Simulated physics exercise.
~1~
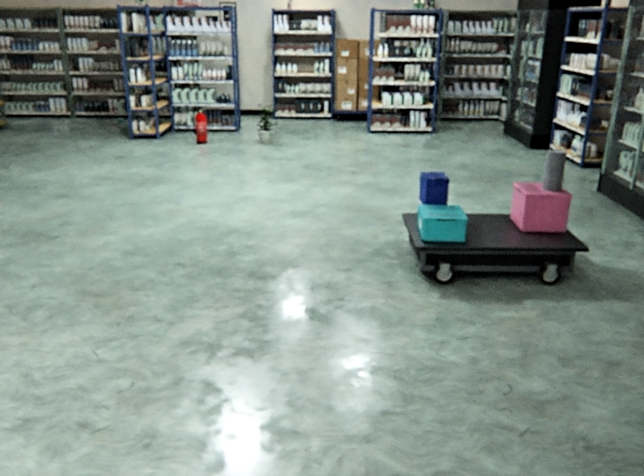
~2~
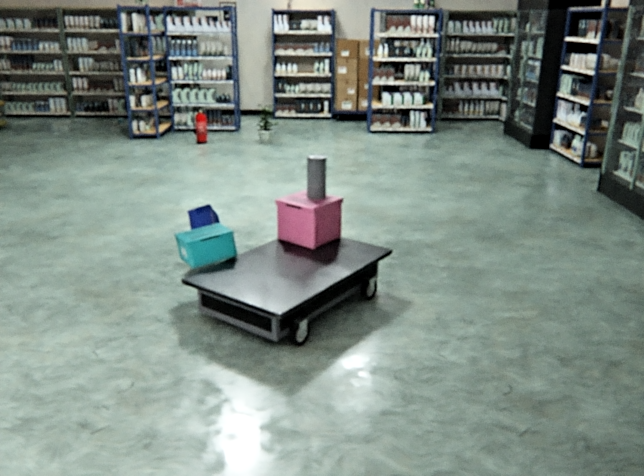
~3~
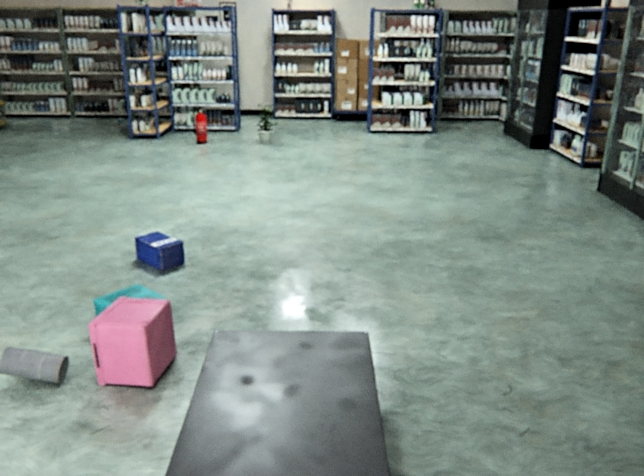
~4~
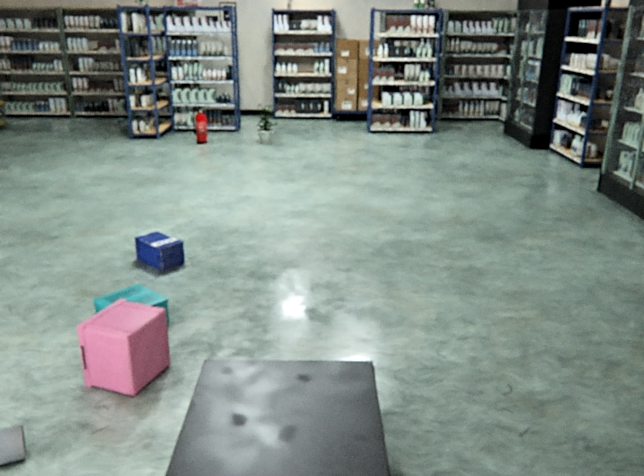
A flat cart turns toward the viewer, shedding all four items onto the floor.
